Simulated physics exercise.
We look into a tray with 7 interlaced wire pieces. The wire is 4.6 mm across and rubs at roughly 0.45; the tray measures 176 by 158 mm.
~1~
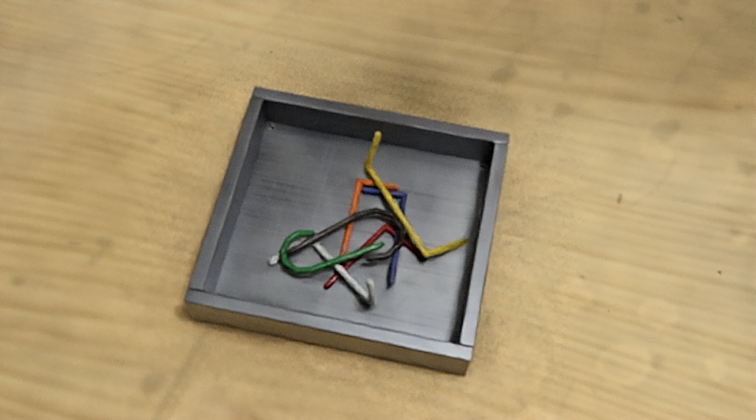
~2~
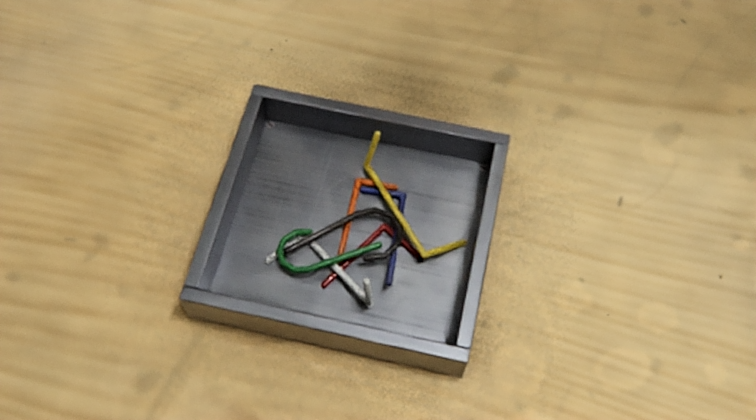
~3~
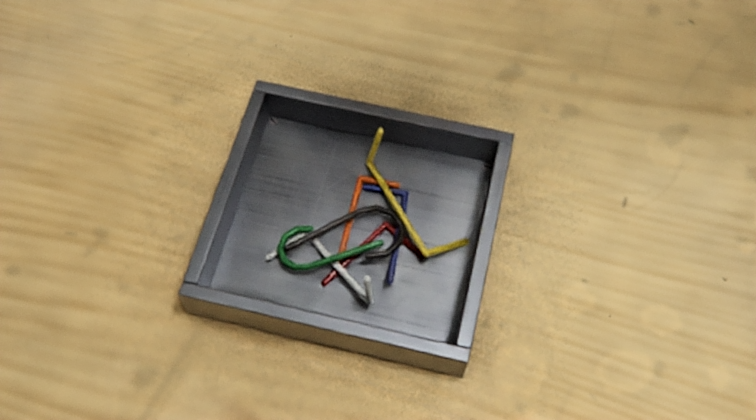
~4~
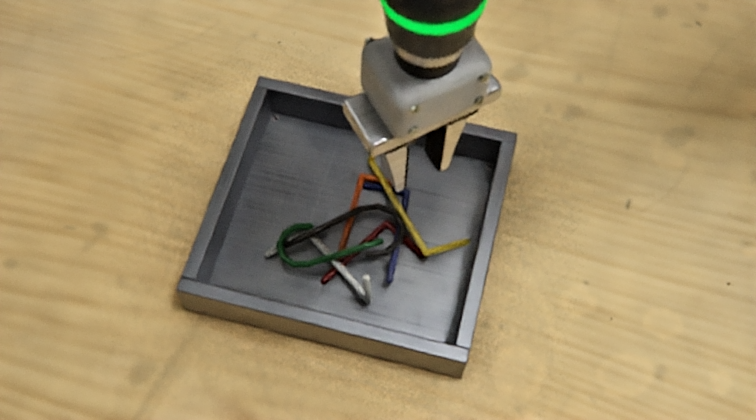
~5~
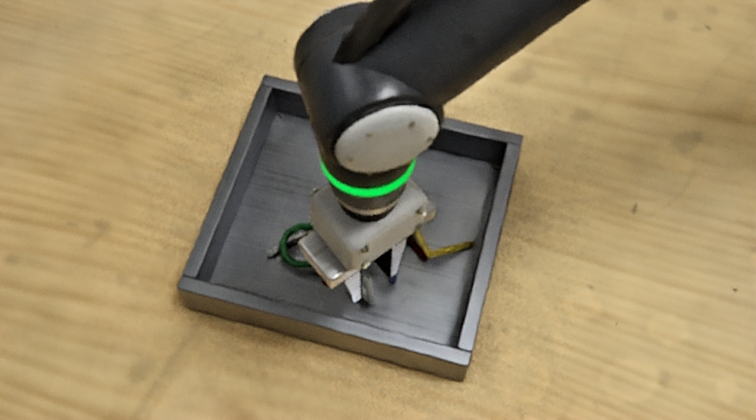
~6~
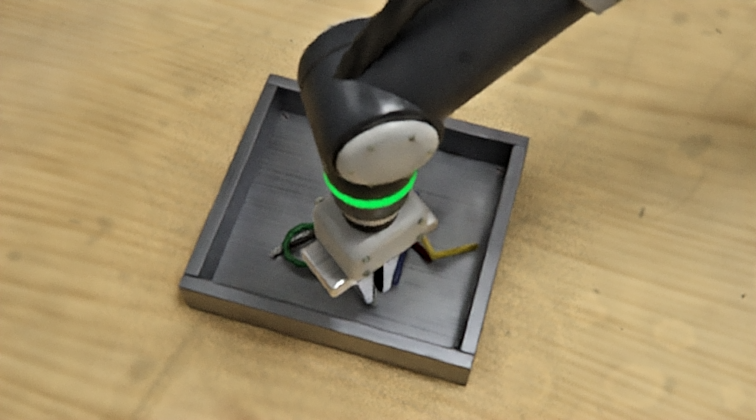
A black robotic arm with a glowing green ring and a metal gripper enters from the top, above a dark grey tray on a pale wooden surface seen from above at an angle. Bent wires lie tangled inside, yellow at right, orange and blue near the centre, green, black, red and white lower down. The gripper descends into the tangle and closes on the white piece, while the view drifts very slightly.
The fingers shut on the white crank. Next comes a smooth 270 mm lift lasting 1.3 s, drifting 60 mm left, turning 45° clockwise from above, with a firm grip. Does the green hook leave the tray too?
The green hook rises too.
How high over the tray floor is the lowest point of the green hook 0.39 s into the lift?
Some 60 mm up.
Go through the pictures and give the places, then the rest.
The first frame shows fingers out of view, 196 mm above the grip; green hook from (312, 233) to (382, 245), passing over red key, over orange key, over white crank; white crank from (271, 262) to (370, 282), passing under green hook.
The second frame shows fingers out of view, 196 mm above the grip; green hook from (309, 232) to (379, 245), passing over red key, over orange key, over white crank; red key from (420, 256) to (324, 285), passing under green hook, under black hook.
The third frame shows fingers out of view, 183 mm above the grip; blue key from (365, 187) to (390, 281), passing under black hook; black hook from (368, 256) to (287, 248), passing over red key, over blue key.
The fourth frame shows fingers (416, 159) 98 mm above the grip; orange key from (398, 184) to (339, 257), passing under yellow crank, under green hook; white crank from (268, 255) to (366, 278), passing under green hook.
The fifth frame shows fingers (368, 271) 12 mm above the grip.
The sixth frame shows fingers (371, 280) closed on the white crank.
Then, 0.39 s into the lift, lowest point more than 20 mm over the tray floor, green hook 62 mm, white crank 58 mm.
Then, 0.71 s into the lift, lowest point more than 20 mm over the tray floor, green hook 163 mm, white crank 158 mm.
Then, 1.30 s into the lift, lowest point more than 20 mm over the tray floor, green hook 276 mm, white crank 272 mm.
At rest, hanging green hook 276 mm, white crank 272 mm; the other 5 are down.
